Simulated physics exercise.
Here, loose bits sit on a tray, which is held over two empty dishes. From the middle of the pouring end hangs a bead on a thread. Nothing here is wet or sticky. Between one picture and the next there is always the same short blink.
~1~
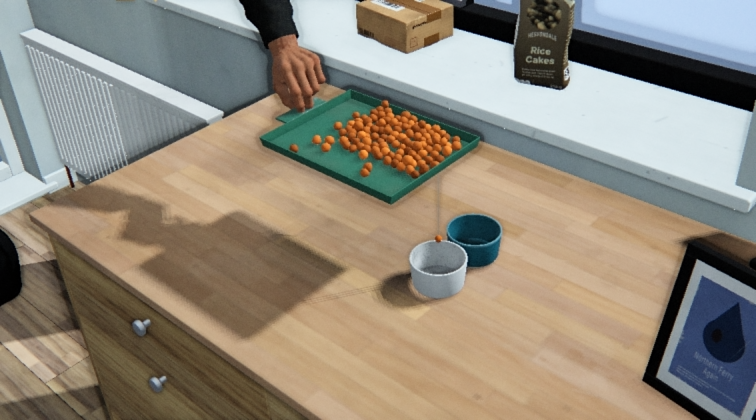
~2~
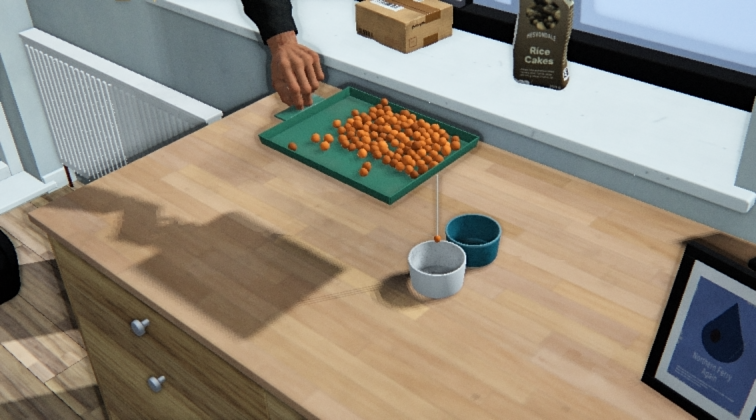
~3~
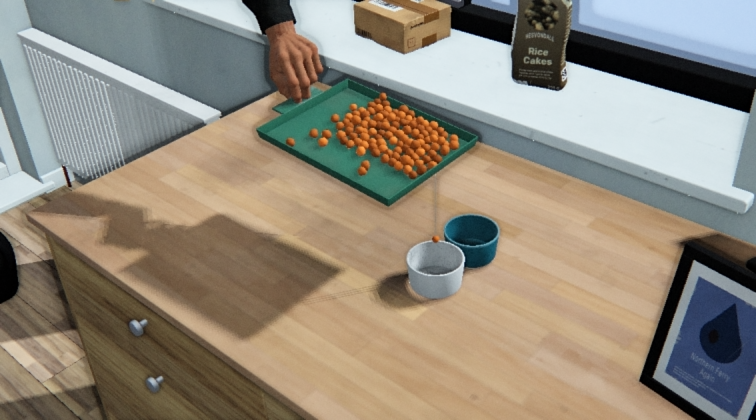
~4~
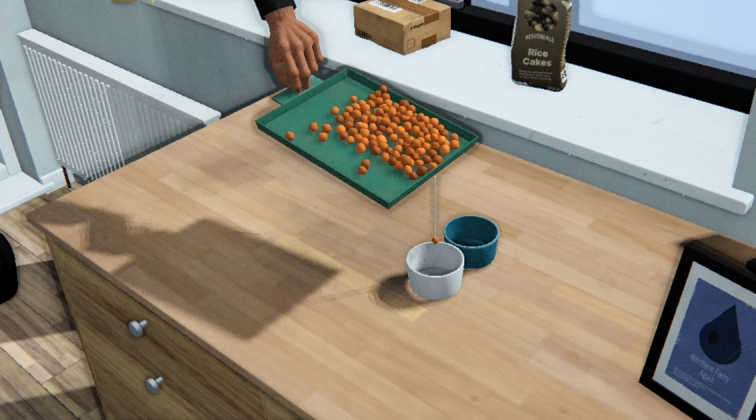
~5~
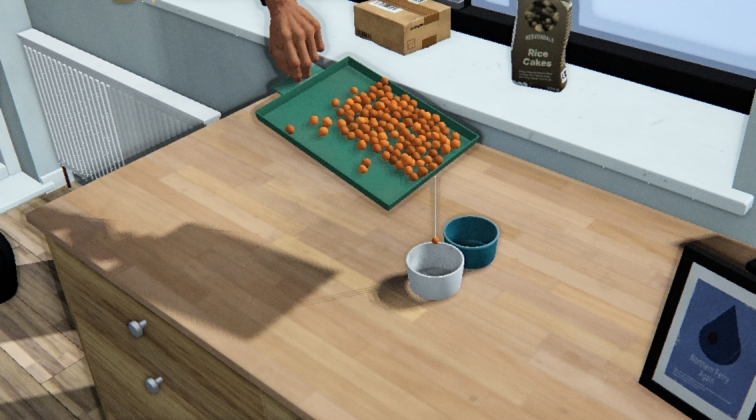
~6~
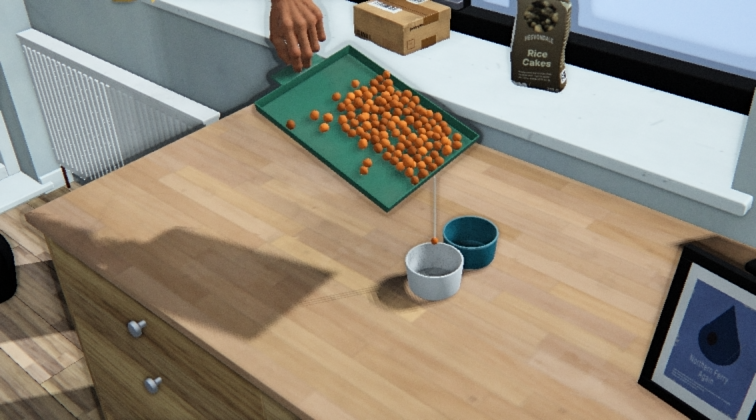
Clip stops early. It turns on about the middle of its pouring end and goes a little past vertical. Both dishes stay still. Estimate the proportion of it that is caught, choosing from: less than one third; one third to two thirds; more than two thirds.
Proportion caught: Less than one third.
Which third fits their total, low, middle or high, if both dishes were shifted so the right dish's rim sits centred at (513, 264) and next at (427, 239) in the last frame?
Under a third; under a third.
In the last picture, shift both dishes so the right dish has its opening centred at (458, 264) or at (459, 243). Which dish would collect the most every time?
With the first placement it's the one to the left, with the second it's the one to the left.
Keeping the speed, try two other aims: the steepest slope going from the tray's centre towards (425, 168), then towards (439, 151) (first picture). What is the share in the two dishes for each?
Near 20 % and, after that, 50 %.
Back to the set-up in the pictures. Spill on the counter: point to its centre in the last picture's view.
Close to pixel (426, 328) in the last view.
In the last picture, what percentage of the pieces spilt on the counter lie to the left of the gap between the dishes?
Close to 60 %.
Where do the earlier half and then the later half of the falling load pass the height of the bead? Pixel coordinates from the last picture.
Early half: (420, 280); late half: (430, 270).
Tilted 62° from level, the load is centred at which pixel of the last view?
The load is centred around (412, 152).
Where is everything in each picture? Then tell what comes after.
In the first frame, corners of the pouring end (391, 195) and (477, 137), level; middle of the load (391, 140), coated peanuts; left dish (461, 279); right dish (496, 250); bead on its thread (438, 239).
In the second frame, corners of the pouring end (390, 196) and (476, 137), level; middle of the load (390, 139).
In the third frame, corners of the pouring end (389, 197) and (475, 137), tipped barely, lowest at the left corner; middle of the load (389, 136).
In the fourth frame, corners of the pouring end (389, 201) and (476, 137), tipped a little, lowest at the left corner; middle of the load (389, 132).
In the fifth frame, corners of the pouring end (389, 203) and (476, 136), tipped a little, lowest at the left corner; middle of the load (390, 128).
In the sixth frame, corners of the pouring end (388, 205) and (477, 136), tipped clearly, lowest at the left corner; middle of the load (391, 126), roughly a quarter on the move; left dish (457, 281); right dish (492, 252).
Just after the last frame, tray tipped steeply; almost all on the tray; just a few outside both; about a tenth in the air.
A moment on, tray tipped right over; roughly half on the tray; just a few in the left dish; roughly a quarter outside both; roughly a quarter in the air.
Further on, tray tipped past a quarter turn; about a tenth in the left dish; the larger part outside both.
When it is over, tray tipped past a quarter turn; about a tenth in the left dish; not one in the right dish; the larger part outside both.
